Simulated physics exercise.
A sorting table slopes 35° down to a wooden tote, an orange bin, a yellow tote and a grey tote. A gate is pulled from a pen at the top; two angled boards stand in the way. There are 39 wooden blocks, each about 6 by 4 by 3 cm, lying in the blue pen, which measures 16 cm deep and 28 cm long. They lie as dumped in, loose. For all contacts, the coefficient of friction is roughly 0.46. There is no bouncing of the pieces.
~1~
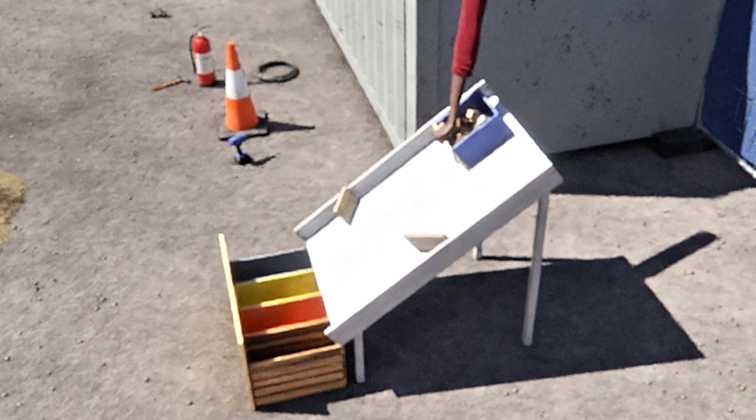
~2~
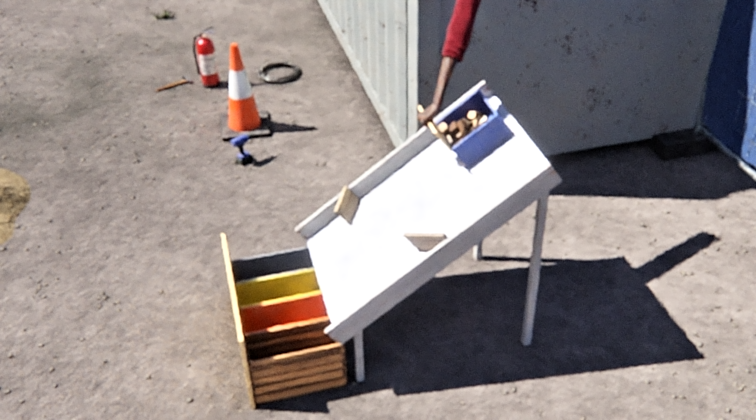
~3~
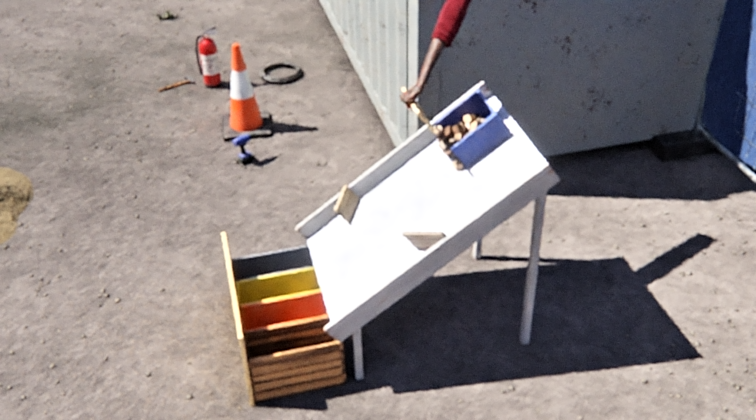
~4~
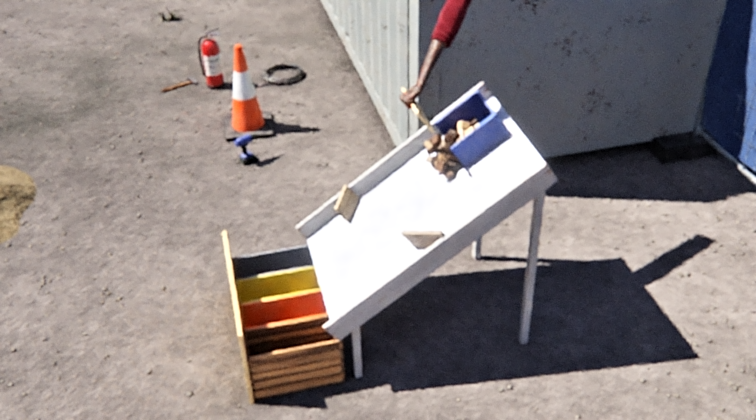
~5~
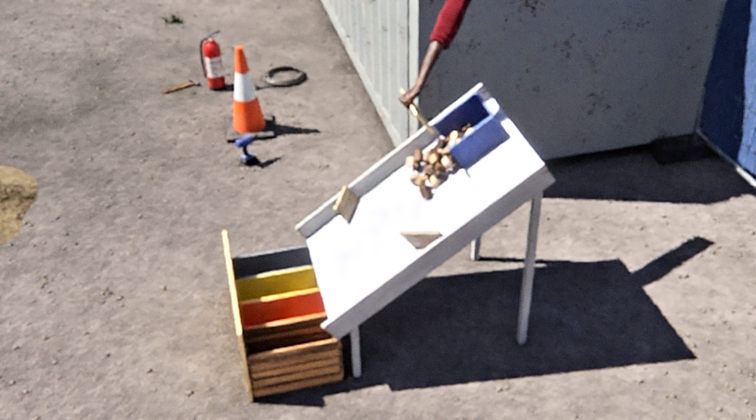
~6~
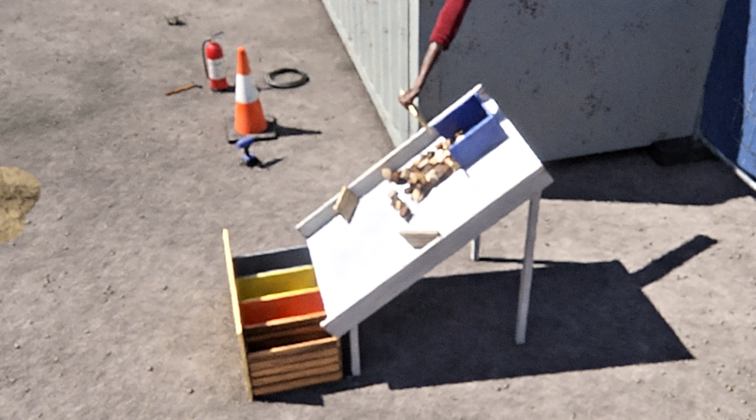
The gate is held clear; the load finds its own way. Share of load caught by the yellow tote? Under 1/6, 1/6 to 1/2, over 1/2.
In there you'll find a portion bigger than half.
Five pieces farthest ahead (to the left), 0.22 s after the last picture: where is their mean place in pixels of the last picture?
Pixel (348, 242), give or take.
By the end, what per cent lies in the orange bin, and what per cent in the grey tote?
Around 15 % in the first place and around 10 % in the second.
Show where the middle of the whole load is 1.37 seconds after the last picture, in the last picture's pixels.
The centre sits near (269, 321).
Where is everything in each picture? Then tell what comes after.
In the first picture (we follow the rim corner now nearest the camera), blue pen at (496, 115); yellow tote at (239, 309); nothing out yet.
The second picture shows blue pen at (496, 115).
The third picture shows blue pen at (495, 115); 5 out, the lowest block at (458, 165).
The fourth picture shows blue pen at (494, 115); 15 out, the lowest block at (447, 173).
The fifth picture shows blue pen at (492, 116); 26 out, the lowest block at (415, 178).
The sixth picture shows blue pen at (491, 117); yellow tote at (240, 302); 33 out, the lowest block at (393, 194).
Then, 0.22 s after the last picture, 39 on the slope.
Then, 0.49 s after the last picture, 2 in the orange bin, 5 in the yellow tote, 1 in the grey tote, 28 on the slope and 3 in the air.
Then, 0.88 s after the last picture, 6 in the orange bin, 22 in the yellow tote, 2 in the grey tote, 5 on the slope and 4 in the air.
Outcome (1.37 s after the last picture), 6 in the orange bin, 26 in the yellow tote, 4 in the grey tote and 3 on the slope. Asked share, 26 of 39, 67 per cent.
